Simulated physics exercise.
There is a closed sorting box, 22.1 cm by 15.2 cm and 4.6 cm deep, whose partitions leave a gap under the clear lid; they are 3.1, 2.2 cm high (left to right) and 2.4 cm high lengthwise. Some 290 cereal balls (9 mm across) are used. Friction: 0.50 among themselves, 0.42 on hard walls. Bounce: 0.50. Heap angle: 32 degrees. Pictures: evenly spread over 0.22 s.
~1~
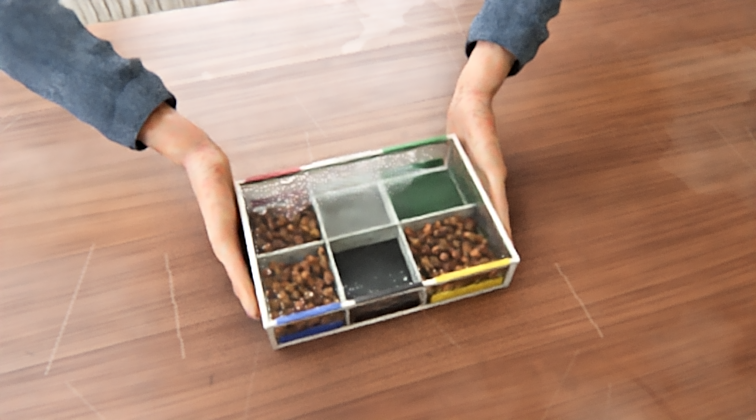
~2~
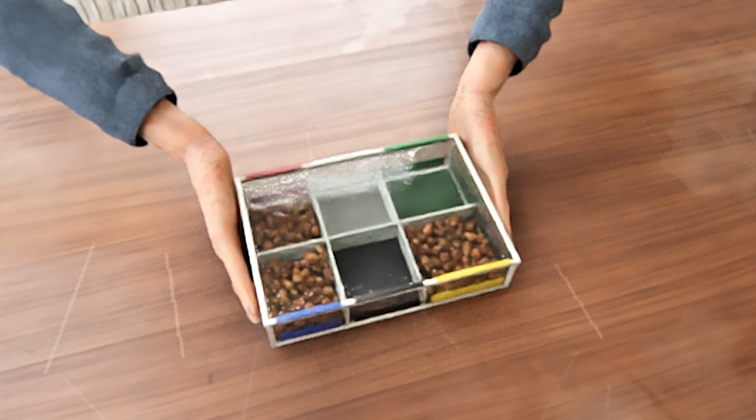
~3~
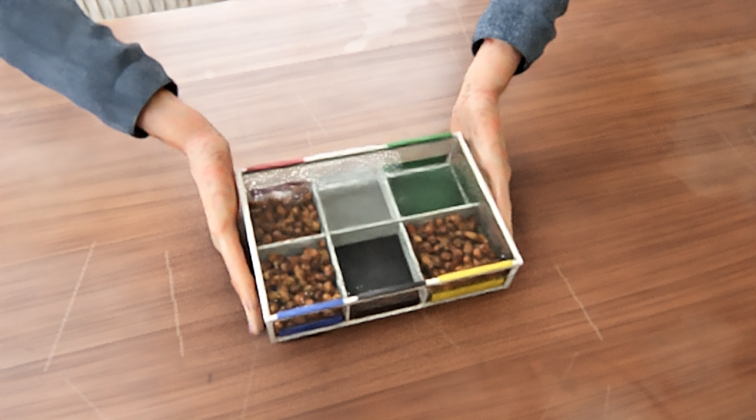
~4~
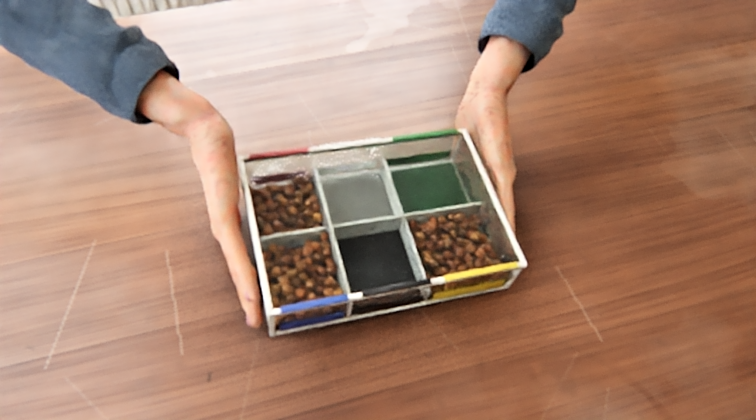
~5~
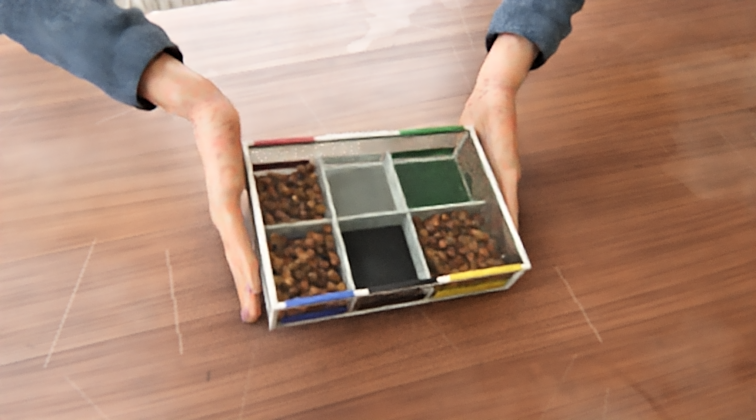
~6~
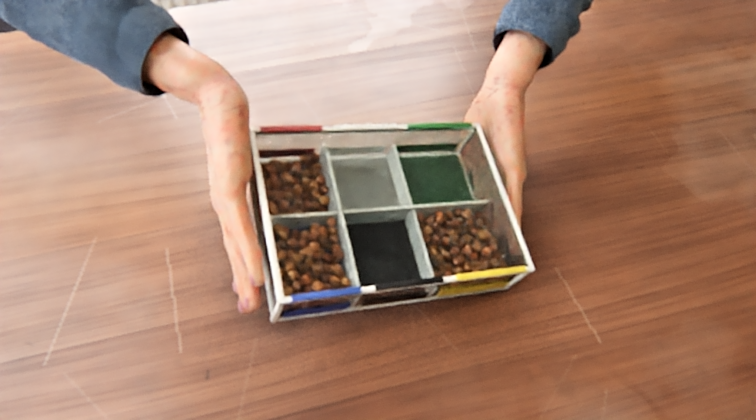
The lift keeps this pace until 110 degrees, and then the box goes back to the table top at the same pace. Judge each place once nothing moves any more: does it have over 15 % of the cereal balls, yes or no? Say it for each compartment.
Red: No, blue: Yes, green: No, yellow: Yes, white: No, black: No.
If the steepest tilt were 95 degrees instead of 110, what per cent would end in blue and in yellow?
You'd find blue with 25 % and yellow with 60 %.
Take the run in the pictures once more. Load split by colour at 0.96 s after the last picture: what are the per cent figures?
You'd find red at 15, blue at 30, green at 0, yellow at 45, white at 0 and black at 5 per cent.
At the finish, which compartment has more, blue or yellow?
I'd say the yellow side has more in it.
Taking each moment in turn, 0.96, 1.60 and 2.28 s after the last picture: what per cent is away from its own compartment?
In order: 20, then 25, then 25.
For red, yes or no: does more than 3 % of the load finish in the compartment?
Red compartment - above it.
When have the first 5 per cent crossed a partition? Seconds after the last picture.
That happens at about 0.75 s on the clock.
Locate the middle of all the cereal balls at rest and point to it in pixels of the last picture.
Near (442, 268).
Then, 0.96 s after the last picture, tilt 110 degrees; red 15 %, blue 30 %, yellow 45 %, black 5 %.
Then, 1.60 s after the last picture, tilt 49 degrees; red 10 %, blue 30 %, yellow 55 %, black 5 %.
Then, 2.28 s after the last picture, tilt 0 degrees; red 10 %, blue 30 %, yellow 55 %, black 5 %.
In the end, red 10 %, blue 30 %, green 0 %, yellow 55 %, white 0 %, black 5 %.
